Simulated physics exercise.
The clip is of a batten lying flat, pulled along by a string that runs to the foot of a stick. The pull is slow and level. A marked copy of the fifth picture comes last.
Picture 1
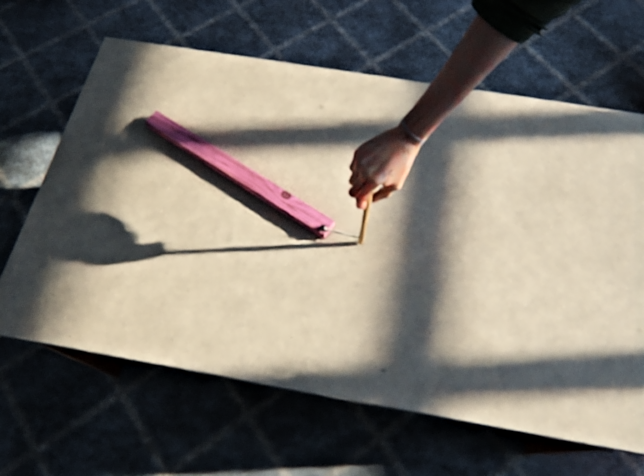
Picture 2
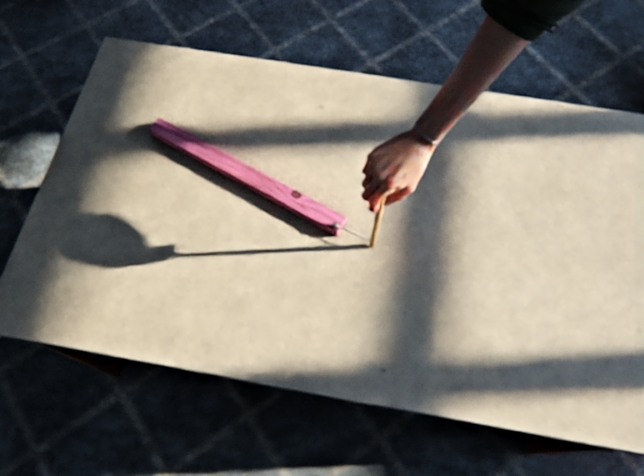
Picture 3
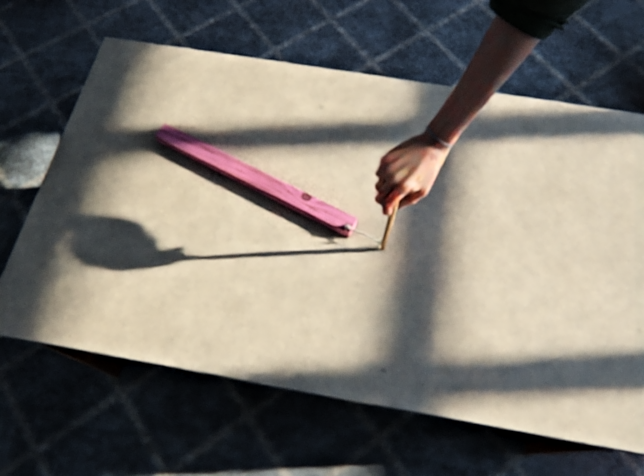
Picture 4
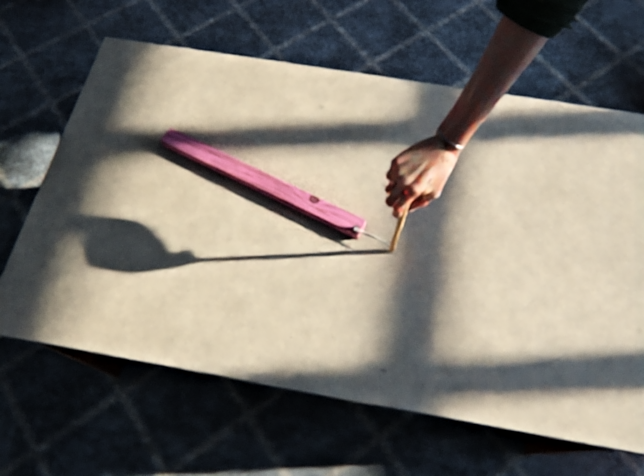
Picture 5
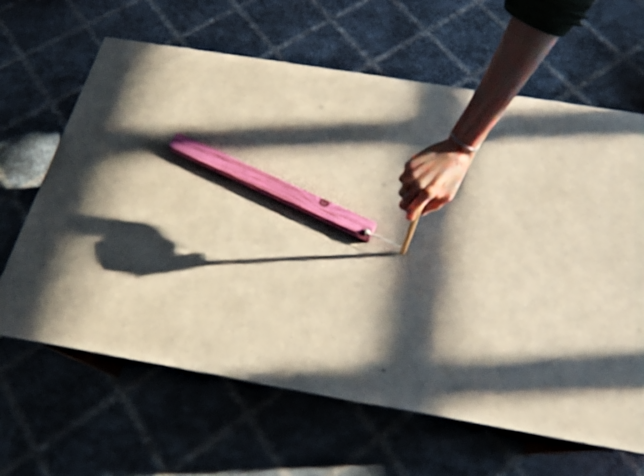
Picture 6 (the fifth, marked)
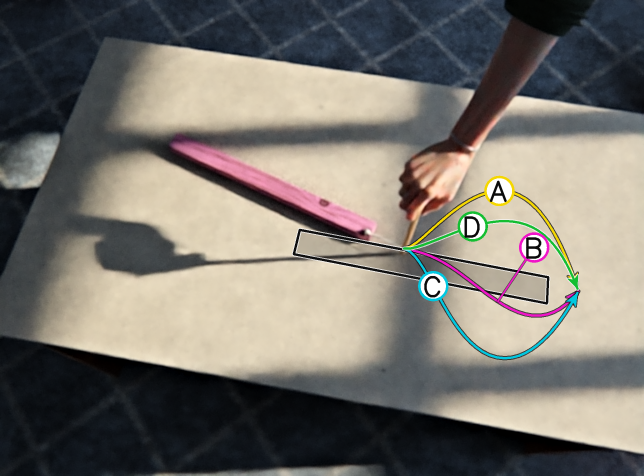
A pink batten slides slowly to the right and slightly toward the bottom across a pale board, seen from above at an angle by a still camera. The board lies tilted over a dark floor with crossing lines, striped by soft shadows, and a bare forearm with a dark sleeve reaches in from the upper right. The hand draws a thin upright stick rightward, the string at its foot pulling the batten along while their long shadow shifts with them.
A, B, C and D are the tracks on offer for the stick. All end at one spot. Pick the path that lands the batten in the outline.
Path C puts it in the outline.
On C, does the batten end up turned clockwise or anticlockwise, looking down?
On that path, anticlockwise.
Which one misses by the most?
Path A.
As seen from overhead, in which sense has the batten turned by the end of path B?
On that path, anticlockwise.
On the marked copy, A from (404, 248) via (500, 191) to (577, 286); B from (404, 248) via (492, 297) to (578, 291); C from (404, 248) via (482, 351) to (577, 293); D from (404, 248) via (505, 221) to (577, 289); the outline at (420, 266).
With C. Early on, foot of the stick (454, 323), middle of the batten (328, 224).
Further on, foot of the stick (533, 348), middle of the batten (386, 266).
At the end, foot of the stick (578, 292), middle of the batten (418, 266); it lies in the outline.
As for the rest, A leaves its middle at (434, 216); B leaves its middle at (420, 251); D leaves its middle at (429, 223).
